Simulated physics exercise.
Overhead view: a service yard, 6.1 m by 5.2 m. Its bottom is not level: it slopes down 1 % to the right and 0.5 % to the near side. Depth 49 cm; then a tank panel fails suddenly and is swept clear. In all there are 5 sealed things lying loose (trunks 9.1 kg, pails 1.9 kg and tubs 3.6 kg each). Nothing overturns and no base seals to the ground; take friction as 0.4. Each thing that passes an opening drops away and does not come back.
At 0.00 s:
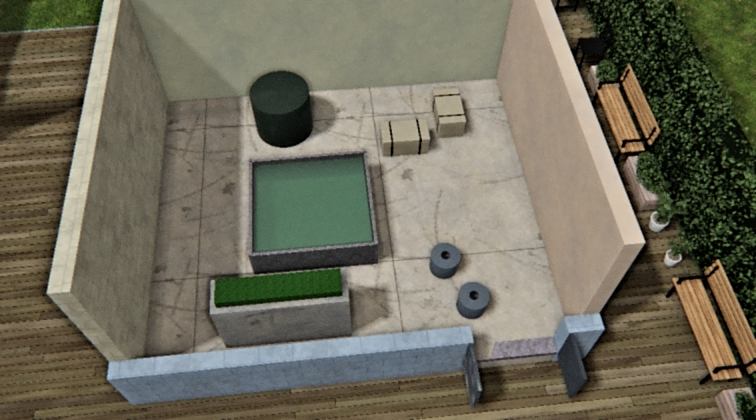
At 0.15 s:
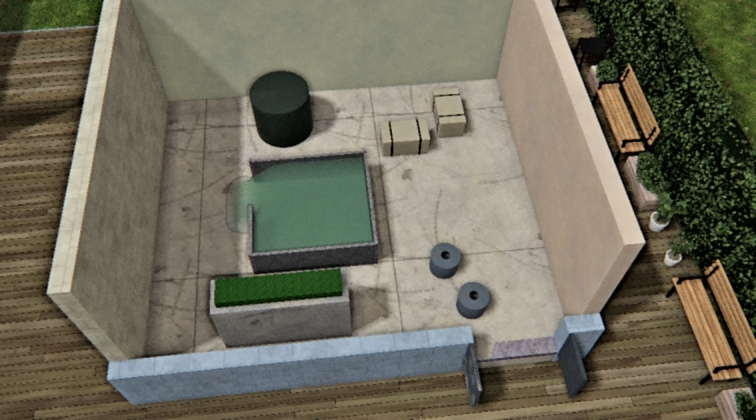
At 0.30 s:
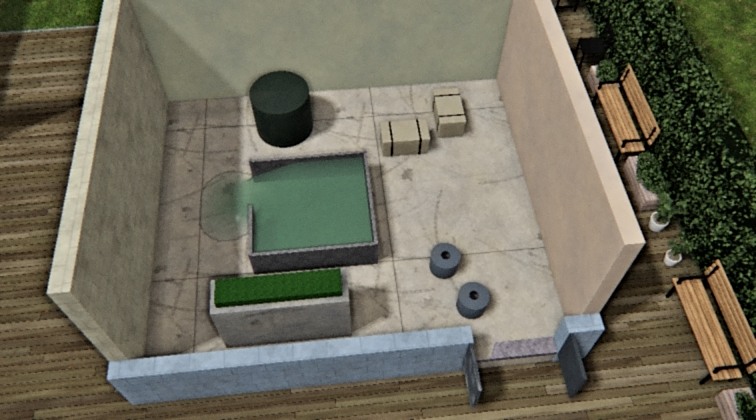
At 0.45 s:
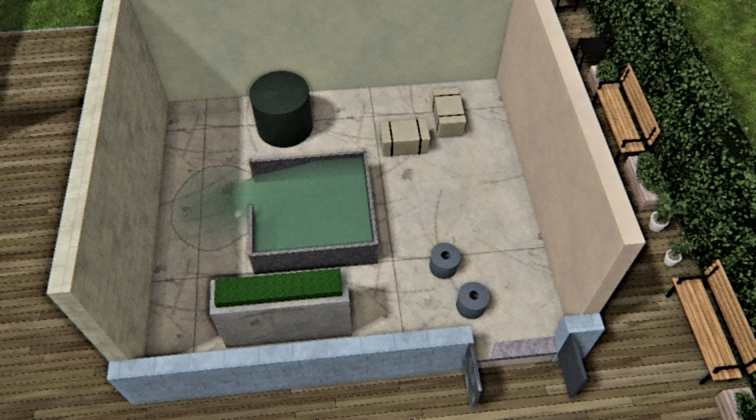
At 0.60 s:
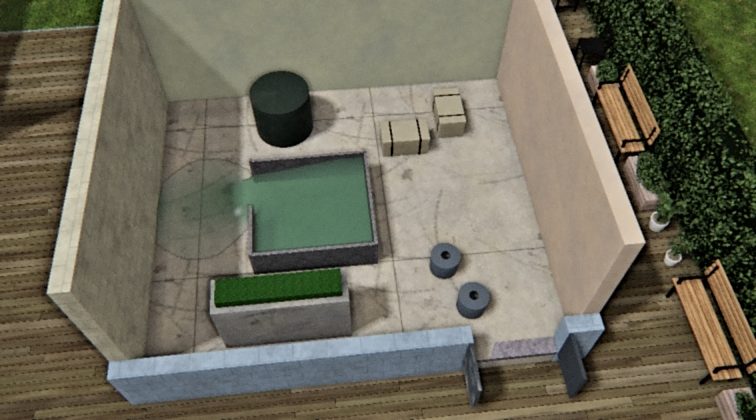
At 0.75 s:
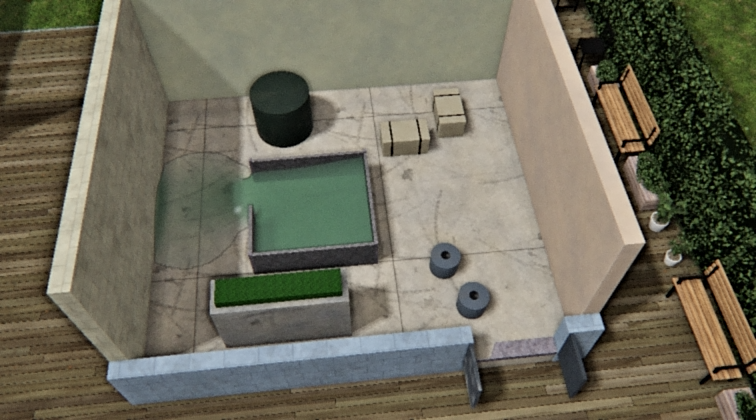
In this clip, seen from above, green water flows out through a gap in the left side of a square tank in a walled yard and spreads leftward across the paved floor, while the surrounding objects stay still.
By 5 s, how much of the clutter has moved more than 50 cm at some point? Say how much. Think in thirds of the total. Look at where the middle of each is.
My answer: Less than a third of the total.
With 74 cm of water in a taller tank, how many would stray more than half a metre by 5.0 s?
That would make 3 of them.
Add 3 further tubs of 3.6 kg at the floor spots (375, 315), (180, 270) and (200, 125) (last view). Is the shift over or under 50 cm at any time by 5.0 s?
First stays inside, second goes beyond, third goes beyond.
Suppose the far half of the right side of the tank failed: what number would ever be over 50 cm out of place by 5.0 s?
That would give 2.
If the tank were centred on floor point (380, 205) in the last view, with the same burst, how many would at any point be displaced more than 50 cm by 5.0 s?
In that case the number is 0.
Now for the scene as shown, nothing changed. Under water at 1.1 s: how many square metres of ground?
Flooded: Near 6.5 m2.
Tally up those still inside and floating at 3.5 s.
It comes to 0 of them.
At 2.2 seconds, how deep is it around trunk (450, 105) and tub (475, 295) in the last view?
0 and 0 cm.
After 1.1 s 0 of 5 are over 50 cm from their spots; 0 afloat.
After 2.2 s 0 of 5 are over 50 cm from their spots; 0 afloat.
After 3.5 s 0 of 5 are over 50 cm from their spots; 0 afloat.
After 5.0 s 1 of 5 are over 50 cm from their spots, and 1 have been at some point; 0 afloat.
